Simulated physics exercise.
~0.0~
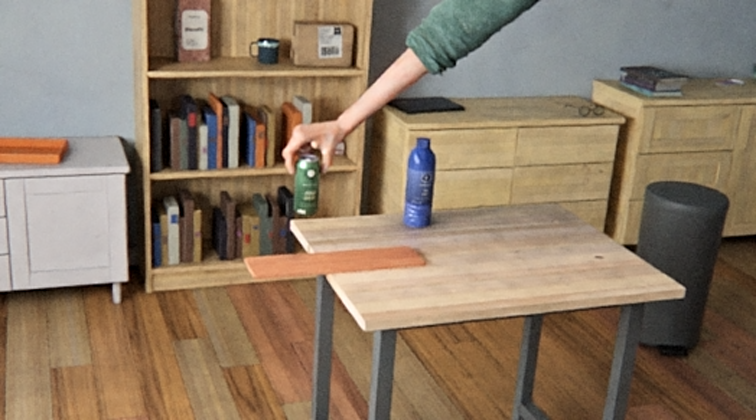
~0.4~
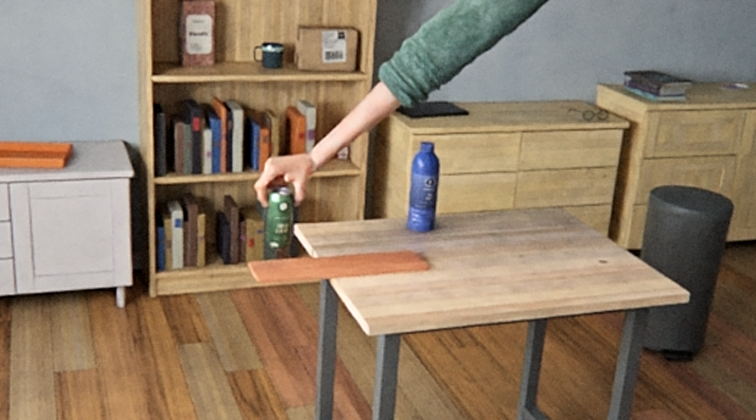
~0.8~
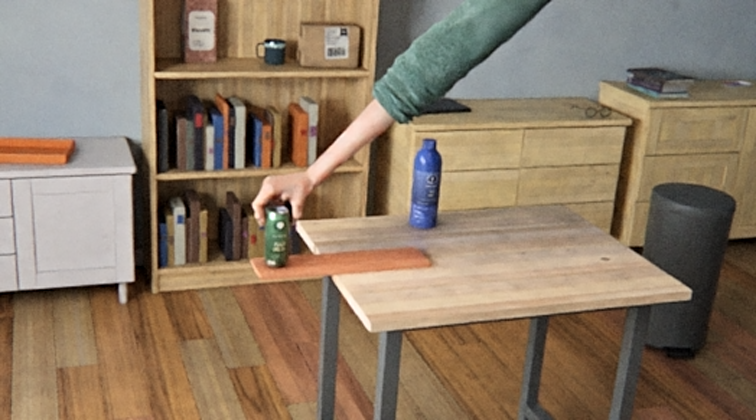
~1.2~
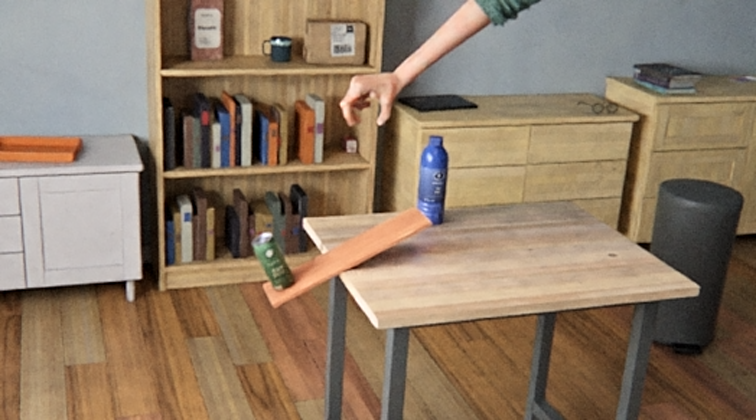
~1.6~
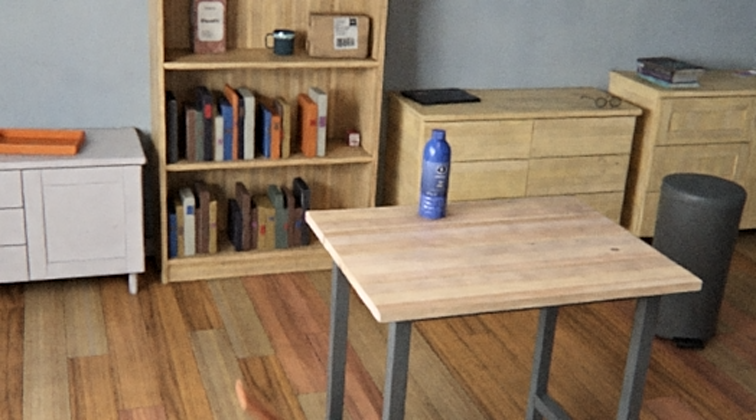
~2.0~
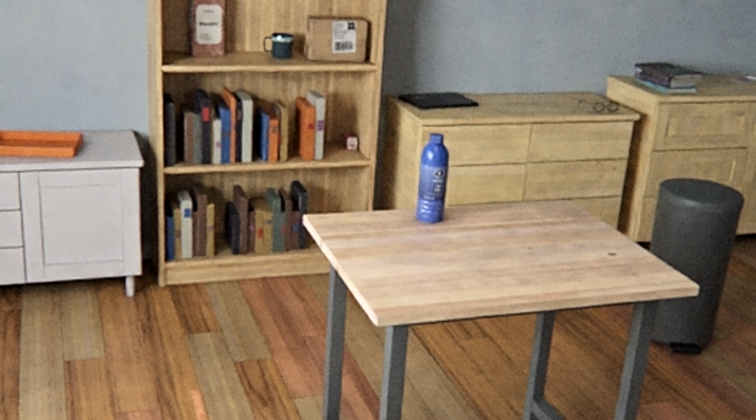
The video shows a hand lowering a green can onto the end of an orange board jutting over a wooden table's left edge, then letting go. The board tips and falls off the table with the can, leaving only the blue bottle standing on top.
